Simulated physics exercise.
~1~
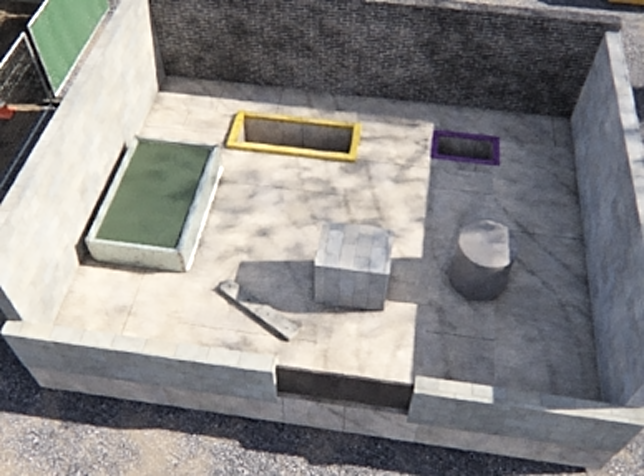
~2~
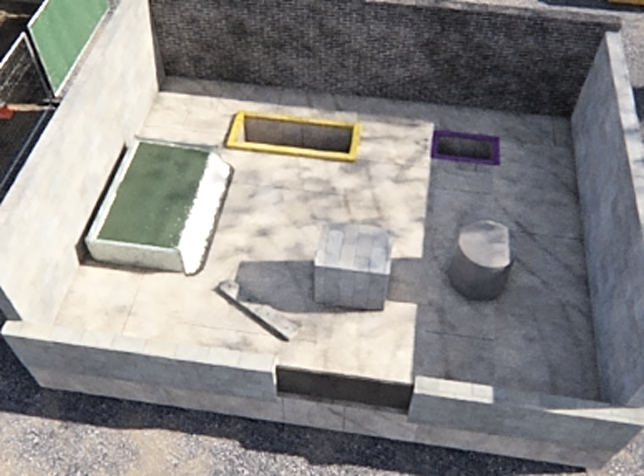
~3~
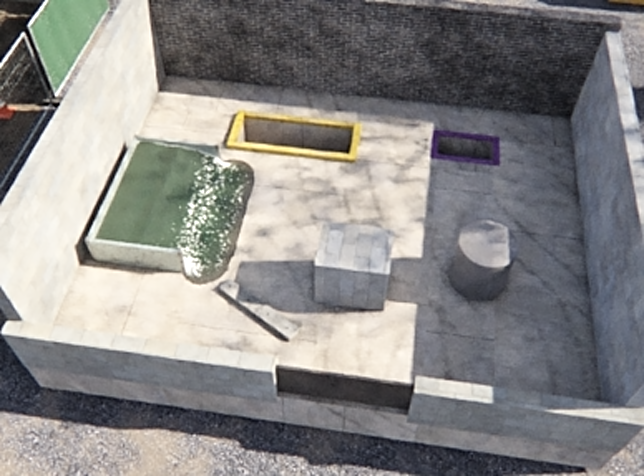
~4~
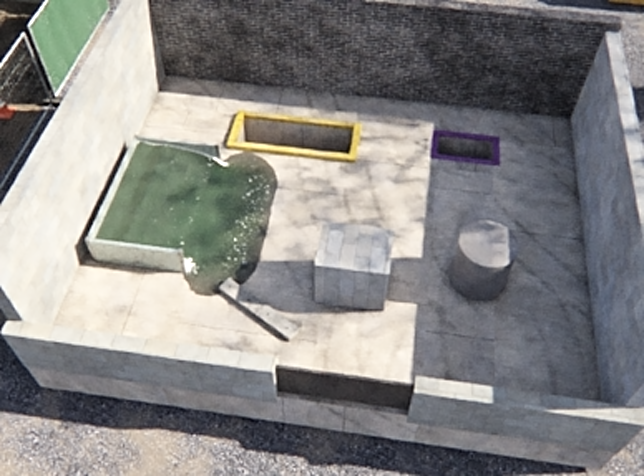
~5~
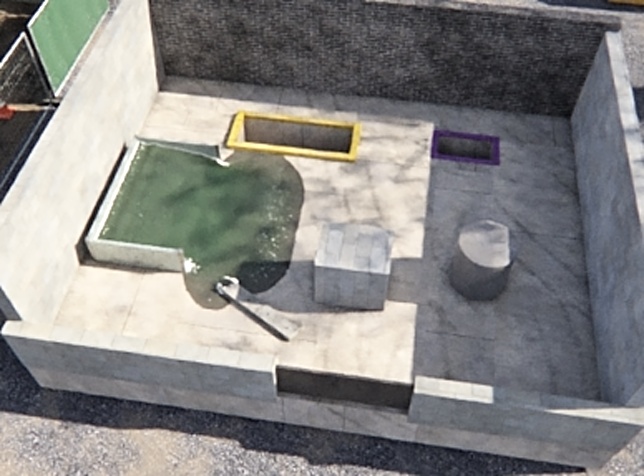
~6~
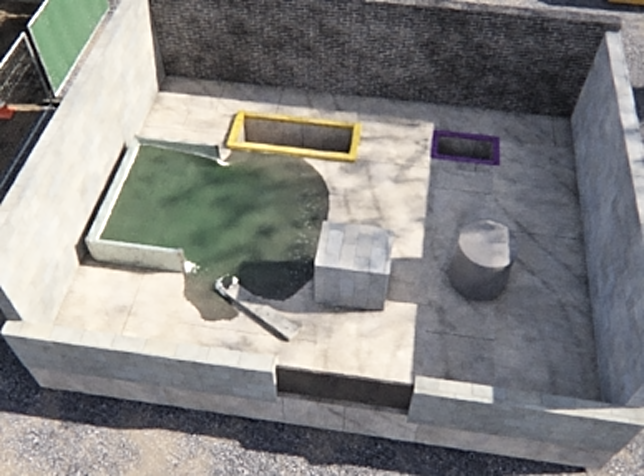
Green water pours from the tank's open right side and spreads across the slab to the block.
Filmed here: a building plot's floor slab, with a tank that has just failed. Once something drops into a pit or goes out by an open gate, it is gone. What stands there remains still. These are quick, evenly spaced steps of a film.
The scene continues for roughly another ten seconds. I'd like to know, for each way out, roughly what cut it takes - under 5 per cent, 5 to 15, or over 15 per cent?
The gate will get a thin slice beneath five per cent, the purple pit will get an average slice of five to fifteen per cent, the yellow pit will get a thin slice beneath five per cent.
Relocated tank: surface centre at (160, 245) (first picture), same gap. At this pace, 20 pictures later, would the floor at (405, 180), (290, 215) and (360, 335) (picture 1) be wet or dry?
In sequence: Inundated, next inundated, then inundated.
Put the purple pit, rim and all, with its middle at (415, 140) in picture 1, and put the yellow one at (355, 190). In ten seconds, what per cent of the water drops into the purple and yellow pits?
Log, per cent - purple: 4, yellow: 6.
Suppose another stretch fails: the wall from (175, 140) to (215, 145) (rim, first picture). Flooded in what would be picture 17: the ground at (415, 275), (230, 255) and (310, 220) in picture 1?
Listed in order, they come out without a puddle, without a puddle and without a puddle.
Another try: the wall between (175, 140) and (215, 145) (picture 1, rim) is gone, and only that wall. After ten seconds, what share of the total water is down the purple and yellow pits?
Approximately, purple takes 6 % and yellow takes 6 %.
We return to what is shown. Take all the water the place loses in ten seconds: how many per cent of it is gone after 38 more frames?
My reading is about 35 per cent.
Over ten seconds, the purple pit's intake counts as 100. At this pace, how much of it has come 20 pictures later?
Roughly 15 %.
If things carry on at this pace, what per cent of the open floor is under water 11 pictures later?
Roughly 35 %.
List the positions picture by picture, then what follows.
In the first picture, still water in the tank at (157, 193).
In the second picture, the front is at (192, 272), out from the gap at (201, 209).
In the third picture, the front is at (201, 280), out from the gap at (201, 210).
In the fourth picture, water pours out at (201, 211) and has run to (217, 288).
In the fifth picture, water pours out at (201, 211) and has run to (281, 161).
In the sixth picture, water pours out at (201, 211) and has run to (302, 280).
A moment on, water covers 25 % of the floor; the gate 0 %, the purple pit 0 %, the yellow pit 0 %.
Next, water covers 35 % of the floor; the gate 0 %, the purple pit 0 %, the yellow pit 0 %.
Then, water covers 50 % of the floor; the gate 0 %, the purple pit 1 %, the yellow pit 0 %.
Later, water covers 70 % of the floor; the gate 0 %, the purple pit 3 %, the yellow pit 0 %.
In the end, water covers 85 % of the floor; the gate 0 %, the purple pit 8 %, the yellow pit 0 %.
